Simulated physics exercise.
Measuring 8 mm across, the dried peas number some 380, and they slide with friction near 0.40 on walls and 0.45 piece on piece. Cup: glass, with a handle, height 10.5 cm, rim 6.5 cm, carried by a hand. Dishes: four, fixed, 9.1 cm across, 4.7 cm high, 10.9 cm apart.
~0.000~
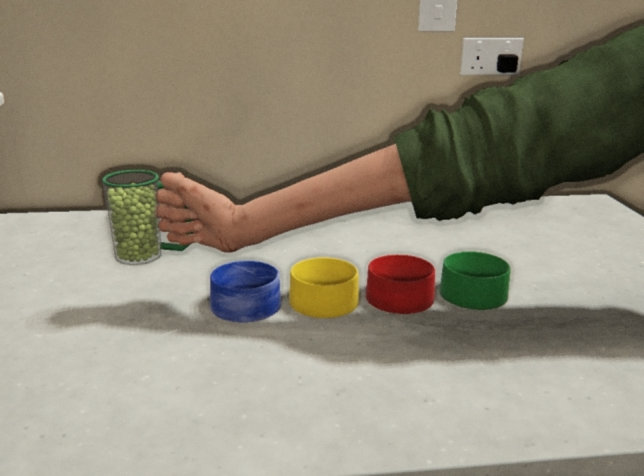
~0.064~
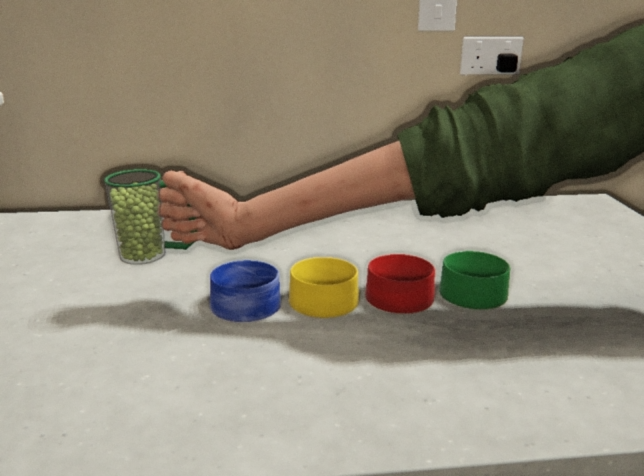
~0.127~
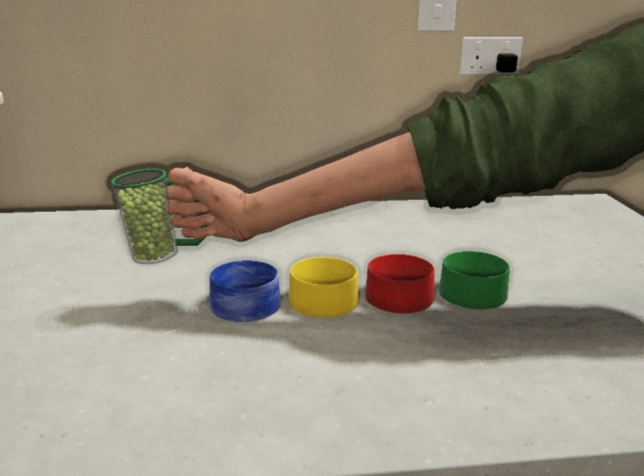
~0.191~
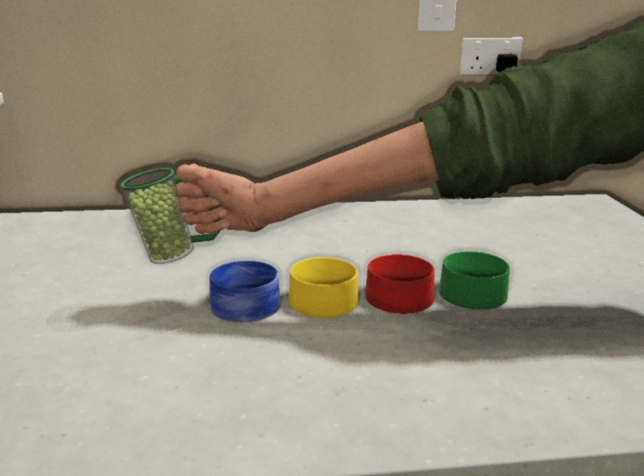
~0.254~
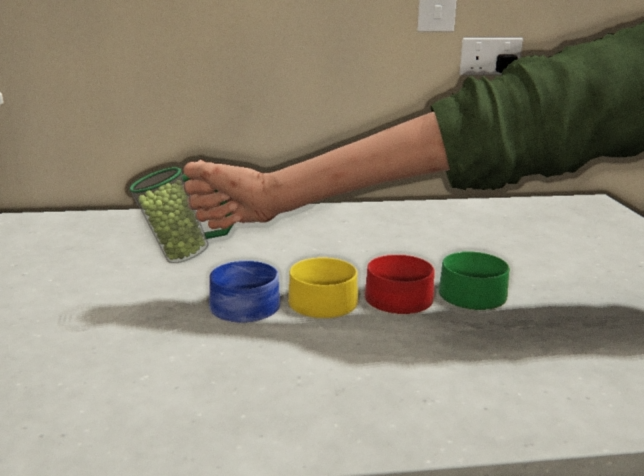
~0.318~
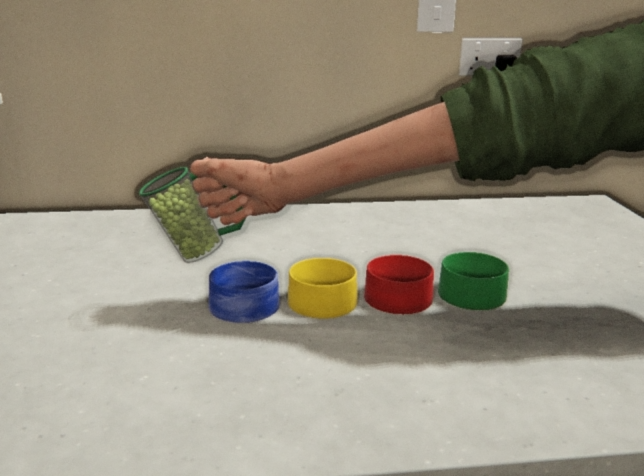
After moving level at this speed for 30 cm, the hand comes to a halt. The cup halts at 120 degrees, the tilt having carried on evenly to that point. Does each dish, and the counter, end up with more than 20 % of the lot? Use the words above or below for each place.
Red dish: Below; blue dish: Below; green dish: Below; yellow dish: Above; counter: Below.
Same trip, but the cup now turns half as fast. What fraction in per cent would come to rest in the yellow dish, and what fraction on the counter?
Then yellow would get 100 and the counter 0.
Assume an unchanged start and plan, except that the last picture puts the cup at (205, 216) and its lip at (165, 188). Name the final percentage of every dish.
Red: 0 / blue: 0 / green: 0 / yellow: 100.
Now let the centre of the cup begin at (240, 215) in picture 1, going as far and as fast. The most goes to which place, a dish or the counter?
Biggest portion: Red.
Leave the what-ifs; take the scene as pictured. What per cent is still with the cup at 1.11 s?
That would be some 95 per cent.
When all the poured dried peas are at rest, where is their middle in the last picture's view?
Near (317, 287).
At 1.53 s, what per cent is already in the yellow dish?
By that moment it's near 60 percent.
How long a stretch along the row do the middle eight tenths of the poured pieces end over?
I'd estimate close to 6 cm.
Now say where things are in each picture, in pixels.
The first frame shows cup at (135, 218), tilt 0 degrees, lip at (104, 179), moved 0.0 cm; middle of the pieces at (133, 222); blue dish at (245, 275); yellow dish at (324, 271); red dish at (402, 268); green dish at (477, 265).
The second frame shows cup at (138, 217), tilt 2 degrees, lip at (106, 179), moved 0.4 cm; middle of the pieces at (136, 222).
The third frame shows cup at (147, 217), tilt 6 degrees, lip at (113, 182), moved 1.7 cm; middle of the pieces at (146, 222).
The fourth frame shows cup at (160, 217), tilt 13 degrees, lip at (122, 185), moved 3.2 cm; middle of the pieces at (159, 222).
The fifth frame shows cup at (172, 216), tilt 19 degrees, lip at (131, 188), moved 4.8 cm; middle of the pieces at (172, 222).
The sixth frame shows cup at (184, 216), tilt 25 degrees, lip at (141, 192), moved 6.4 cm; middle of the pieces at (184, 221); blue dish at (243, 275); yellow dish at (323, 272); red dish at (400, 268); green dish at (475, 265). Its pace works out near 95 degrees a second; the hand travels 25 cm a second.
After 0.79 s, tilt 70 degrees; cup holds 100 %.
After 1.11 s, tilt 100 degrees; cup holds 95 %, blue 5 %.
After 1.53 s, tilt 120 degrees; cup holds 30 %, blue 5 %, yellow 60 %.
At rest (2.5 s), red 0 %, blue 5 %, green 0 %, yellow 90 %, counter 5 %.
